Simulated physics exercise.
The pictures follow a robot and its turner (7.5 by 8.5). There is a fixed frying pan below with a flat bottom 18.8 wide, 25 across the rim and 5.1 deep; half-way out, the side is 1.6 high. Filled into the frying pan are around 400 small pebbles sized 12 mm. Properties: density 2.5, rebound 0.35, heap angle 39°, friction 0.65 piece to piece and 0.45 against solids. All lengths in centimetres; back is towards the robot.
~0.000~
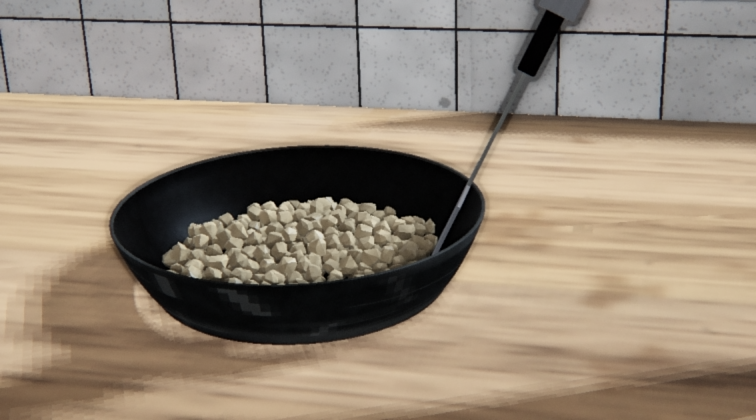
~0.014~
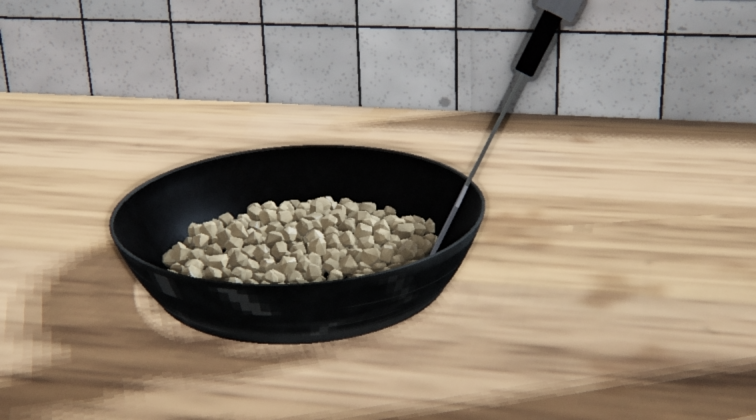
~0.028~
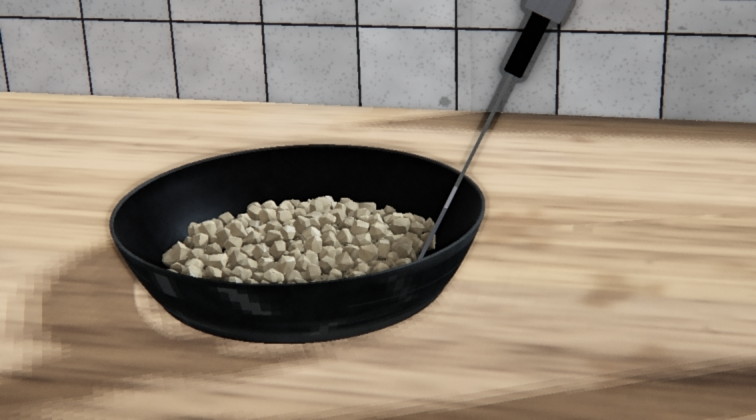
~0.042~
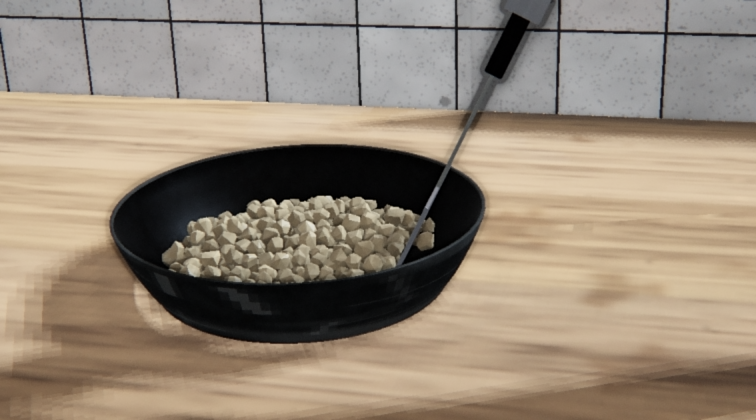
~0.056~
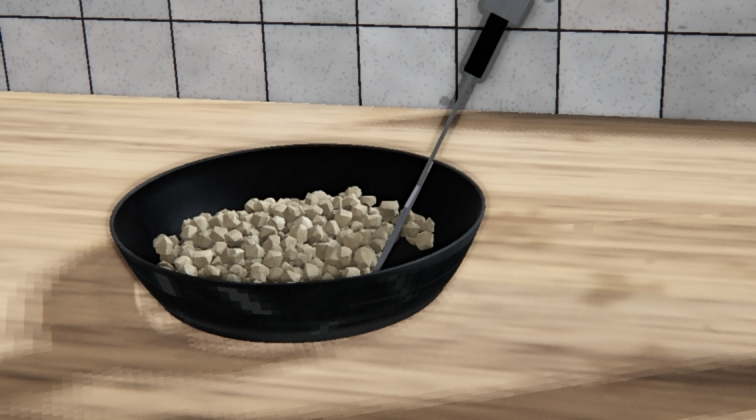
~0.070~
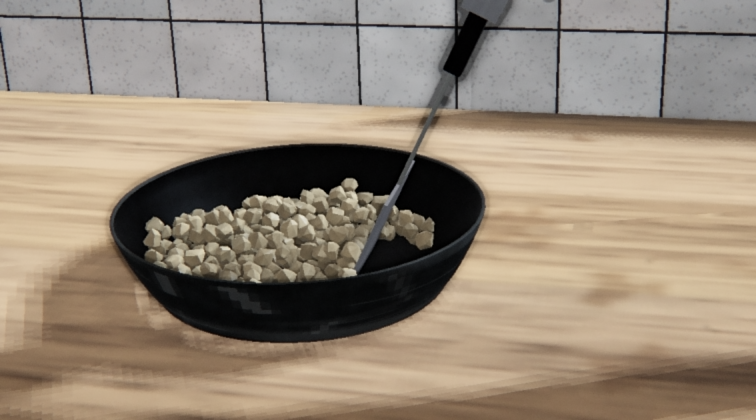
The clip opens on a black frying pan of small pale pebbles on a wooden surface, with a thin, dark-handled turner slanting into its right side. The turner moves left through the pan, slowly at first, pushing the pebbles leftward into a slightly higher heap and exposing dark pan behind it.
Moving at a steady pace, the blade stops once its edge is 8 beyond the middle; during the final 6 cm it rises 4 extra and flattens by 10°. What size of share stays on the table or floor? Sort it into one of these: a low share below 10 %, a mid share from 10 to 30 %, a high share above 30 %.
A mid share, from 10 to 30 %.
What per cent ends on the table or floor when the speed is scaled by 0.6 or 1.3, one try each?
Around 10 per cent, then around 30 per cent, would end on the table or floor.
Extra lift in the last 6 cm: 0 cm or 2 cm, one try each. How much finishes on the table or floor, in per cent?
Some 10 and 20 per cent.
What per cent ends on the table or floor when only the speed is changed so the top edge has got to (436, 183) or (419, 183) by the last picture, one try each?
10 % and 15 %.
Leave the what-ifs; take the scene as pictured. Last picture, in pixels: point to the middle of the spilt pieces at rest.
Roughly (32, 229).
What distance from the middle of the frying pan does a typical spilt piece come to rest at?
That distance comes to about 24 cm.
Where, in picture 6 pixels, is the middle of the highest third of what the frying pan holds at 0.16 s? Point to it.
Around (203, 214).
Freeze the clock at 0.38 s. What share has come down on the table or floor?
About 15 per cent.
By 0.11 s, sloping 65°, highest piece 5 above the table; 395 in the frying pan.
By 0.16 s, sloping 62°, highest piece 7 above the table; 395 in the frying pan.
By 0.38 s, sloping 55°, highest piece 12 above the table; 314 in the frying pan, 50 on the table or floor, 31 on the blade or in flight.
By 1.43 s, sloping 55°, highest piece 6 above the table; 314 in the frying pan, 81 on the table or floor.
Final count, 314 in the frying pan, 81 on the table or floor. That is 21 % on the table or floor.
